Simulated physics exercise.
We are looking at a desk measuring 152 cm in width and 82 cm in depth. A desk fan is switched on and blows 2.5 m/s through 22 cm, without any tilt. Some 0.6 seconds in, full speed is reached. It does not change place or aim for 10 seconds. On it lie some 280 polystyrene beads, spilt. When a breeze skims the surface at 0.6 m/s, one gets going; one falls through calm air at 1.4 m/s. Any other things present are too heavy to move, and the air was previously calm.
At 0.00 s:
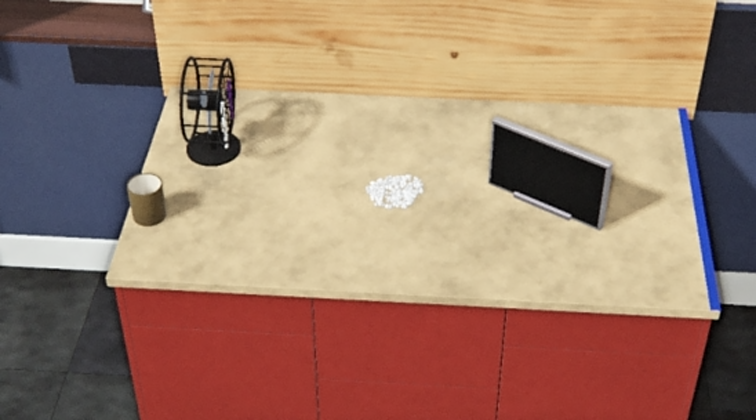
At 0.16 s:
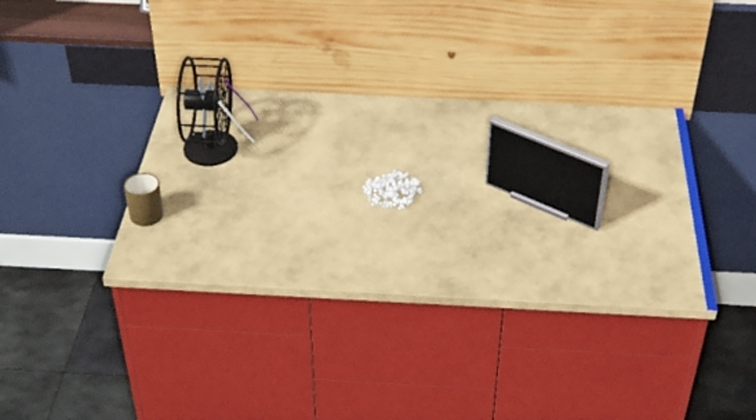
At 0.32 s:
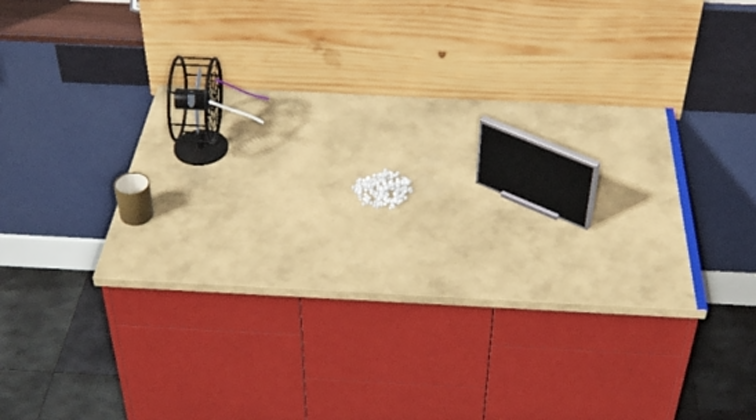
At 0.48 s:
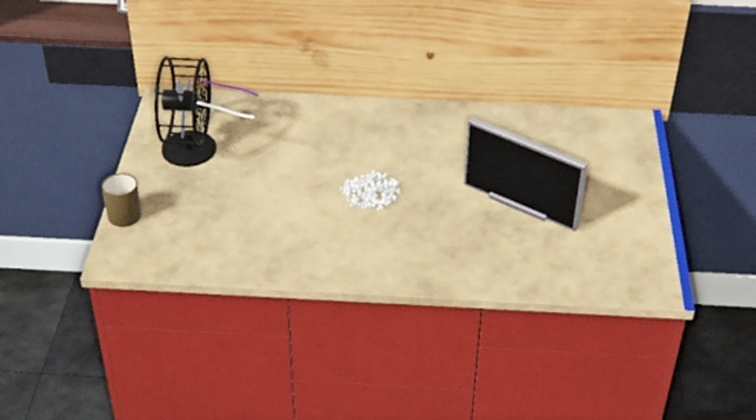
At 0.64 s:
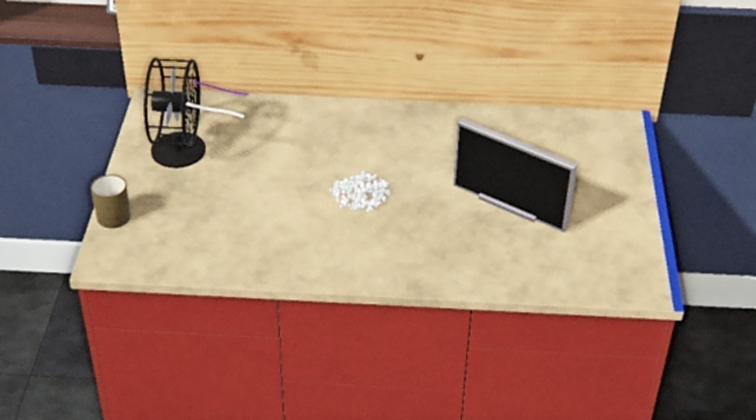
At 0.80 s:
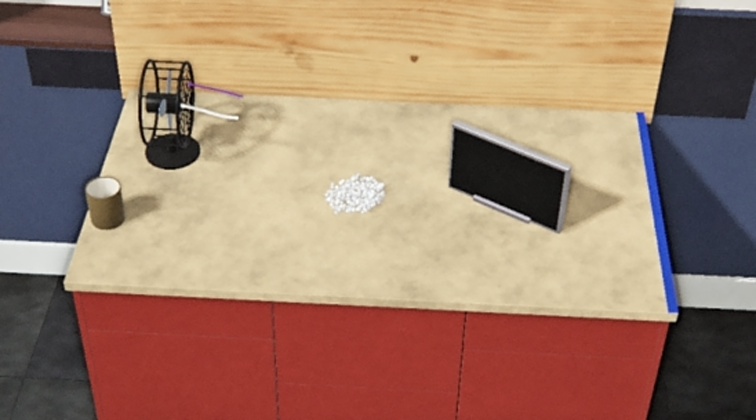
A desk held a black fan, a mug, a laptop and a small pile of white beads; the fan's streamers lifted and fluttered to the right, and then a few beads shifted slightly.
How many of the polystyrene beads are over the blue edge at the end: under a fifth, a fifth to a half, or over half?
Share over blue edge = below one fifth.
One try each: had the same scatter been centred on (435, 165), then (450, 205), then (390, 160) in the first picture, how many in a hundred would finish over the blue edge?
50 %, 0 %, 60 %.
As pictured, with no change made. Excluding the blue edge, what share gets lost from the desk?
My best guess is roughly 30 %.
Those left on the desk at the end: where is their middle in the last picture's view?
Centre: Roughly (385, 241).
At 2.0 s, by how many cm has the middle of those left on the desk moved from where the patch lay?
Around 20 cm from the start.
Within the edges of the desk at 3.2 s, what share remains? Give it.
Estimate: Near 70 percent.
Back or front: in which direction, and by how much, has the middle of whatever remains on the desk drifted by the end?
The middle ends nearer the front end, some 20 cm from where the patch began.
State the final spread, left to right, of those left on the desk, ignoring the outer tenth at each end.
30 cm, give or take.
After 2.0 s, 0 % are over the blue edge; the middle of those still in play is near (390, 243); 56 % have settled or left.
After 3.2 s, 0 % are over the blue edge; the middle of those still in play is near (385, 241); 85 % have settled or left.
After 5.5 s, 0 % are over the blue edge; the middle of those still in play is near (385, 241); 87 % have settled or left.
After 10.0 s, at the end, 0 % are over the blue edge; the middle of those still in play is near (385, 241).
